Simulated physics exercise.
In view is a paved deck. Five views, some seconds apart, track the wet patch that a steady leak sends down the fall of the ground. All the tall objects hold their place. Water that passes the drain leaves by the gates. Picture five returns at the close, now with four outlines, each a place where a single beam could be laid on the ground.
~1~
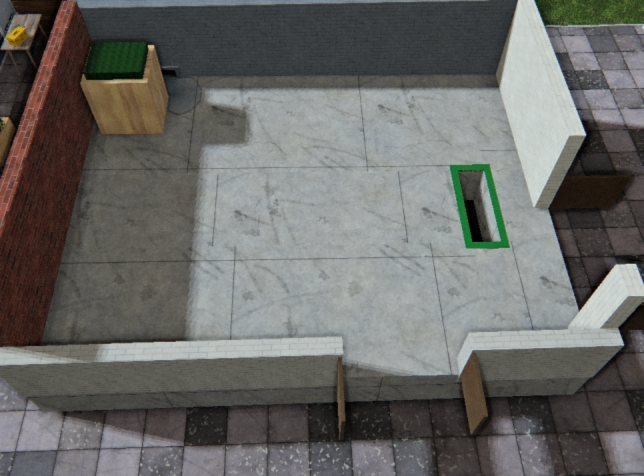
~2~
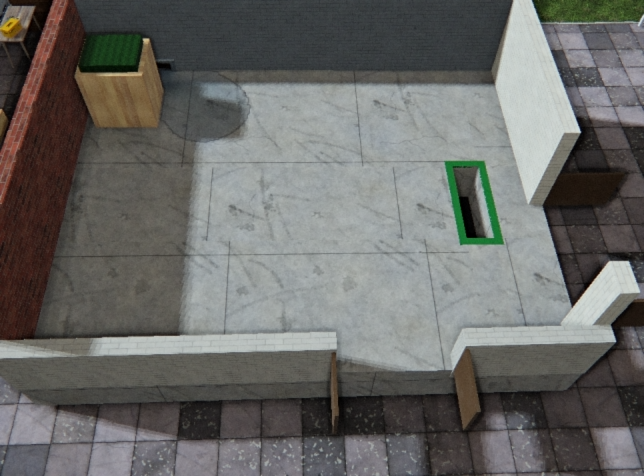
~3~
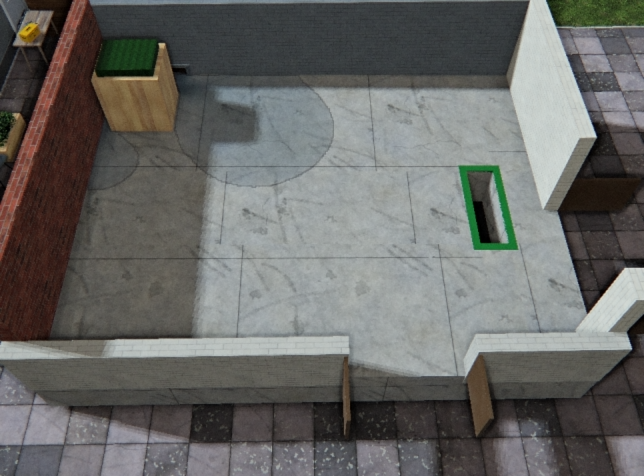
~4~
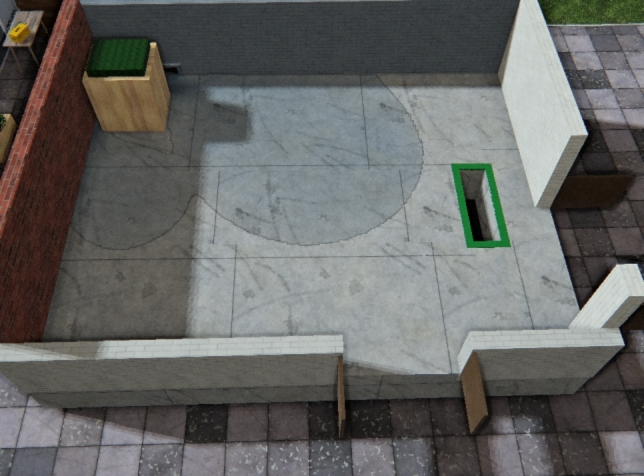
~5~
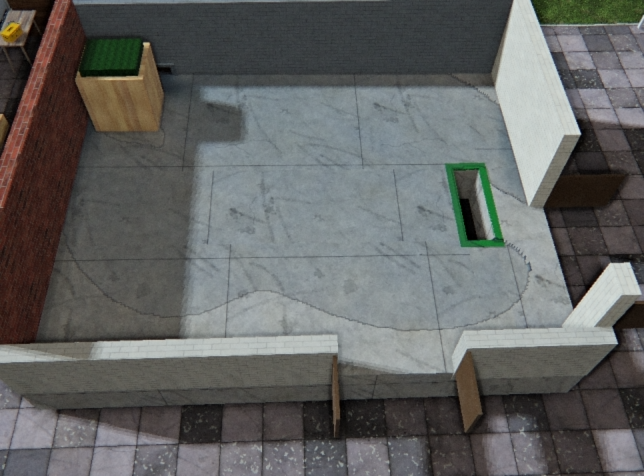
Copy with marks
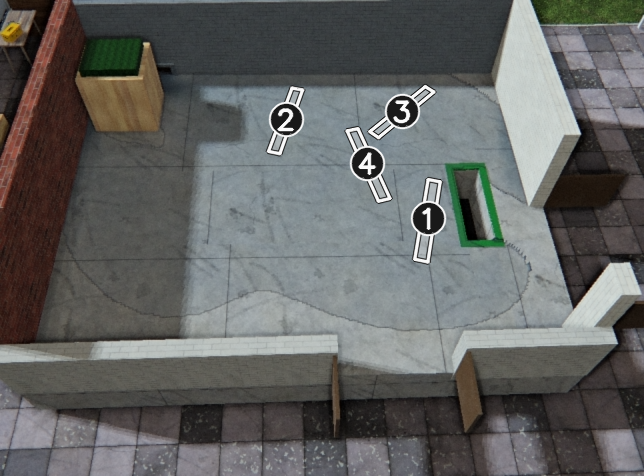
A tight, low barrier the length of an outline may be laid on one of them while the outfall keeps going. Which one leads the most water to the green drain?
Best: 3.
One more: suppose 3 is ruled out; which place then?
Here it is place 1.
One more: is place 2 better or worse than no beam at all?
It is worse.
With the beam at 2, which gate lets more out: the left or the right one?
The right gate.
On the marked copy, 1 from (421, 260) to (434, 180); 2 from (274, 152) to (297, 89); 3 from (374, 134) to (429, 89); 4 from (352, 129) to (384, 199).
Choosing 1, about 28 % of the stream runs into the green drain, about 72 % out by the gates.
Choosing 2, about 16 % of the stream runs into the green drain, about 84 % out by the gates.
Choosing 3, about 38 % of the stream runs into the green drain, about 62 % out by the gates.
Choosing 4, about 20 % of the stream runs into the green drain, about 80 % out by the gates.
